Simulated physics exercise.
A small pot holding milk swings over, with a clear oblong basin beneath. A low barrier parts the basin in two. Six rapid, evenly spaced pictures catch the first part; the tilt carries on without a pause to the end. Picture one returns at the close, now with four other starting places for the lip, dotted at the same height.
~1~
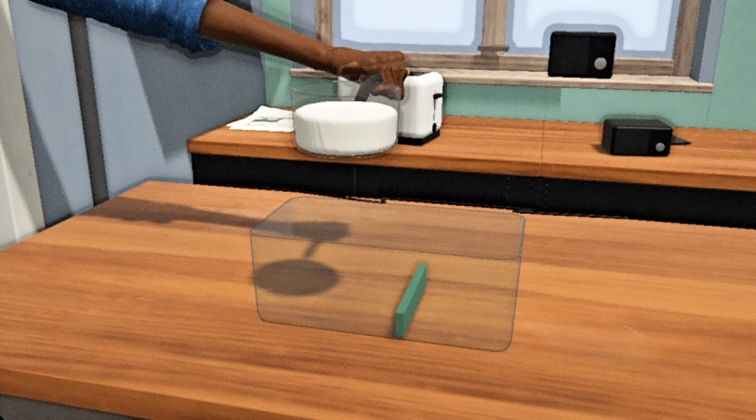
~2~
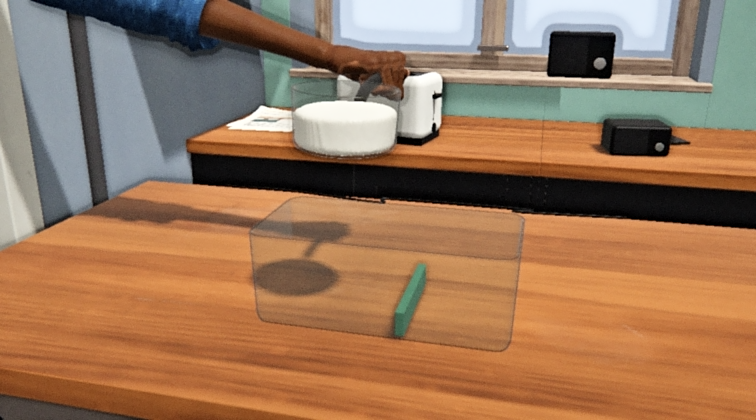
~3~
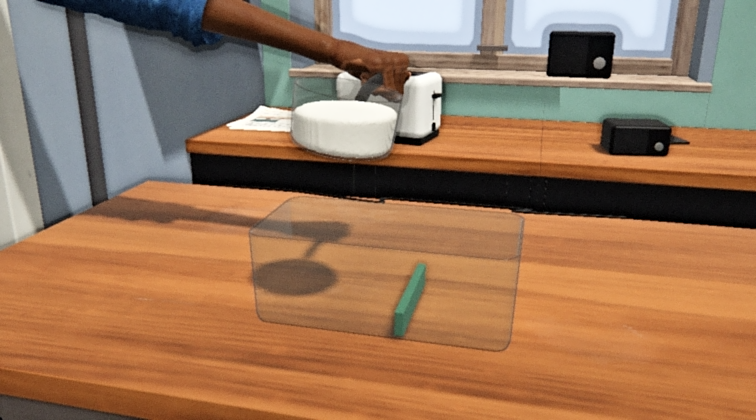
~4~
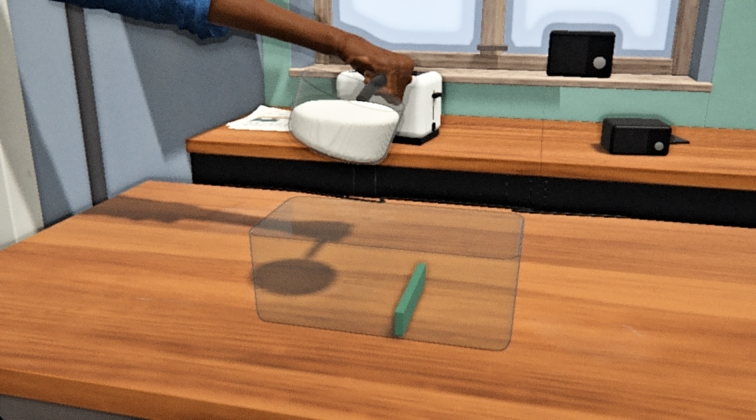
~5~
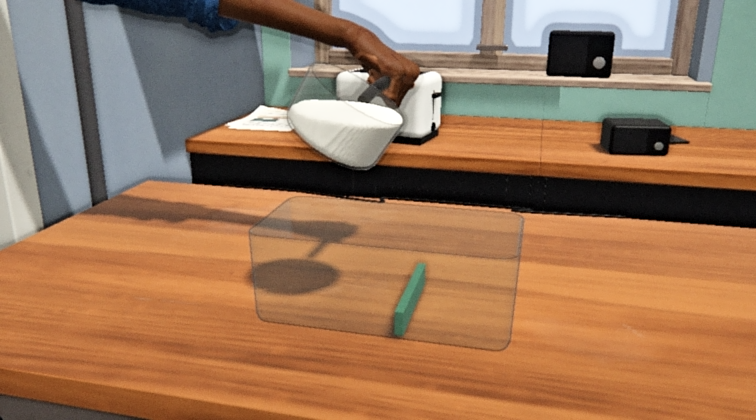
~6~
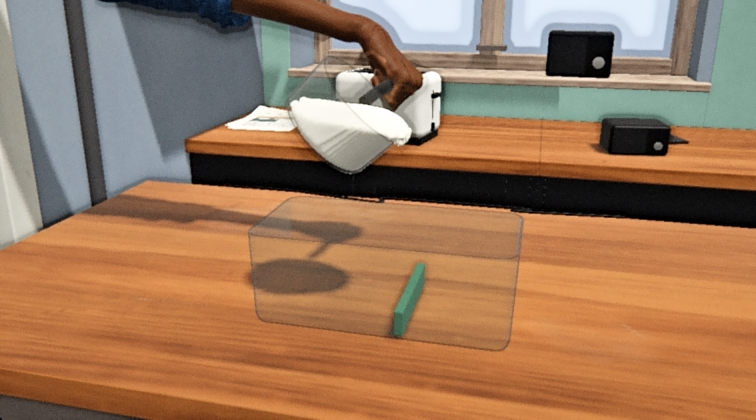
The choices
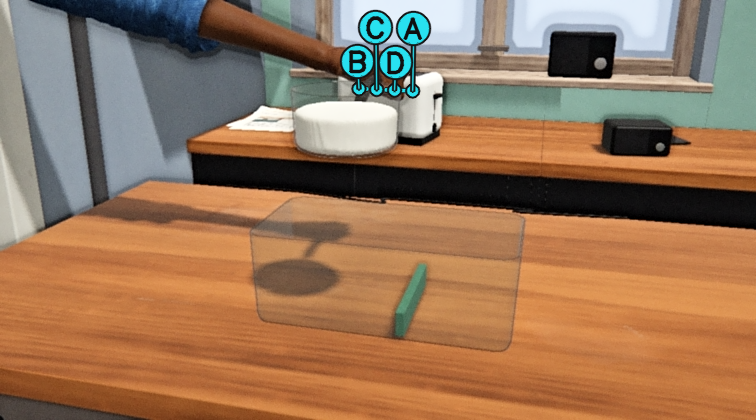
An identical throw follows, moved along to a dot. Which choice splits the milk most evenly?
Dot C does it best.
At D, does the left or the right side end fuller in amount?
More ends on the right.
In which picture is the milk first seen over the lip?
Picture 6.
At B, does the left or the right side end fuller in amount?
The left side.
In cyan, A at (412, 91); B at (359, 88); C at (376, 89); D at (394, 90).
With A, about 13 % ends left of the wall and 86 % right of it.
With B, about 73 % ends left of the wall and 24 % right of it; 3 % is lost outside.
With C, about 50 % ends left of the wall and 48 % right of it.
With D, about 26 % ends left of the wall and 73 % right of it.
